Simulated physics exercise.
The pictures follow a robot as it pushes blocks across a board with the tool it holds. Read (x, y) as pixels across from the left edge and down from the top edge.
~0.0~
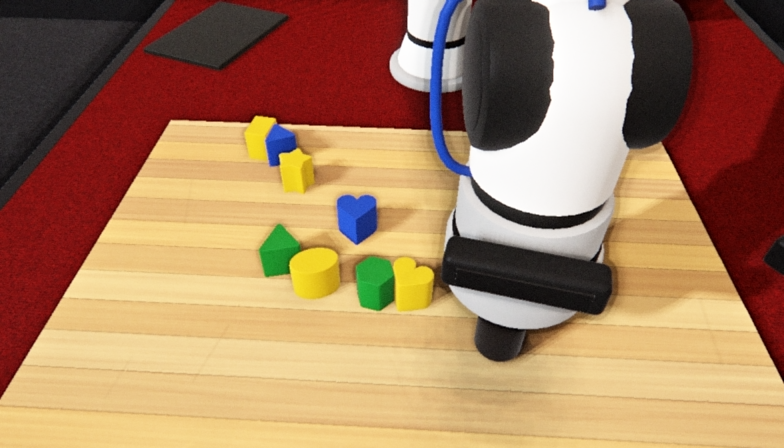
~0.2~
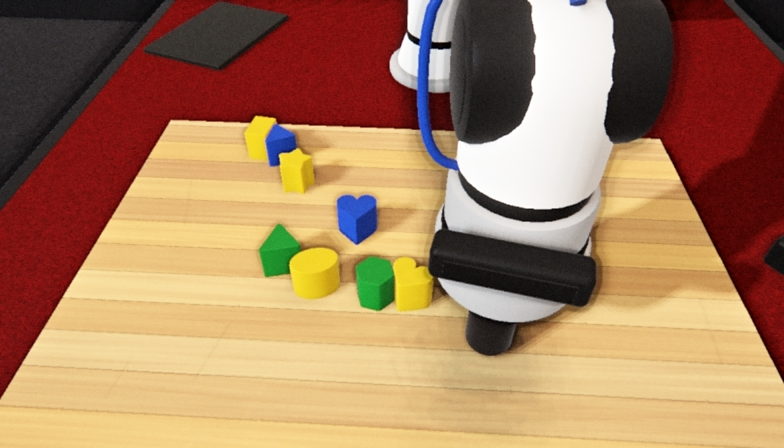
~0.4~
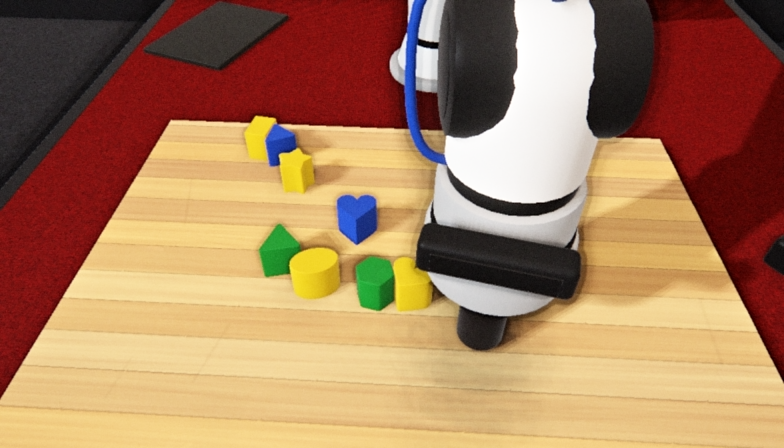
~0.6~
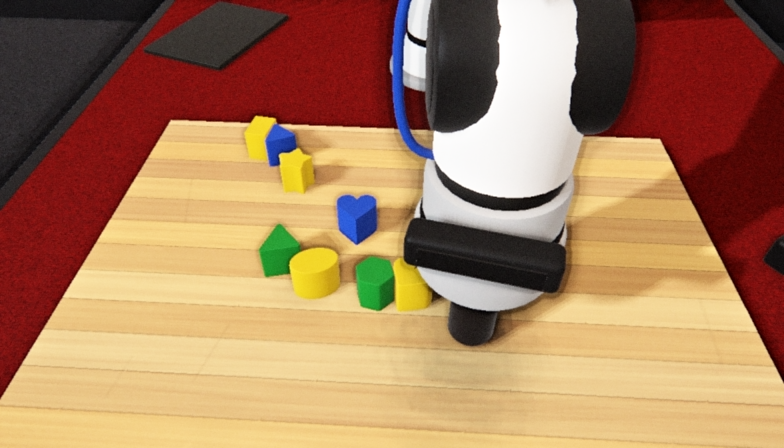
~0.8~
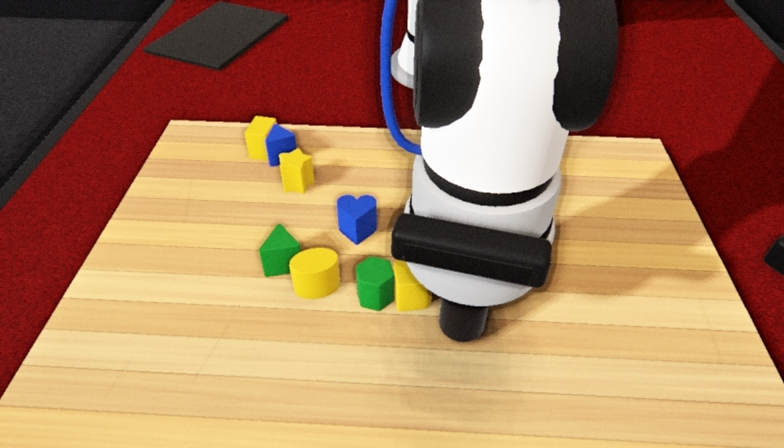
At the start, a white and black robot arm points its dark tip down at a wooden table, right of a yellow heart-shaped block and other blue, green and yellow blocks. The arm then slides slowly a short way left, nearer the yellow heart, while every block stays still.
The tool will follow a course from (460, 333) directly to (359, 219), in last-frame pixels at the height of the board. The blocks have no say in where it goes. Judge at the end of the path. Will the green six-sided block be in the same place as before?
Going by the path, no.
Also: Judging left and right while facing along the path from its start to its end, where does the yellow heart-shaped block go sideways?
The left.
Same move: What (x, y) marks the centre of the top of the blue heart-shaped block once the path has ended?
Somewhere near (328, 184).
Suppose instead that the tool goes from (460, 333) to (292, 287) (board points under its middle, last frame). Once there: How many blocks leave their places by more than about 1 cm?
By the end of the path, three or more blocks have moved more than about a centimetre.
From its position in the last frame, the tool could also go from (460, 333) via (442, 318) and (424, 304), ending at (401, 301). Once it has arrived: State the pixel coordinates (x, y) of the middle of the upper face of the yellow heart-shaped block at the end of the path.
Put as a pixel place, it's (391, 248).
The first path, step by step. One third of the way, tool at (422, 282); green six-sided block at (364, 269), turned 25° anticlockwise; yellow heart-shaped block at (389, 250), turned 45° anticlockwise.
Two thirds of the way, tool at (388, 244); green six-sided block at (364, 269), turned 25° anticlockwise; yellow heart-shaped block at (354, 234), turned 100° anticlockwise.
At the end, tool at (359, 211); yellow oval block unmoved; blue heart-shaped block at (328, 184), turned 25° anticlockwise; green six-sided block at (364, 269), turned 25° anticlockwise; yellow heart-shaped block at (351, 234), turned 105° anticlockwise.
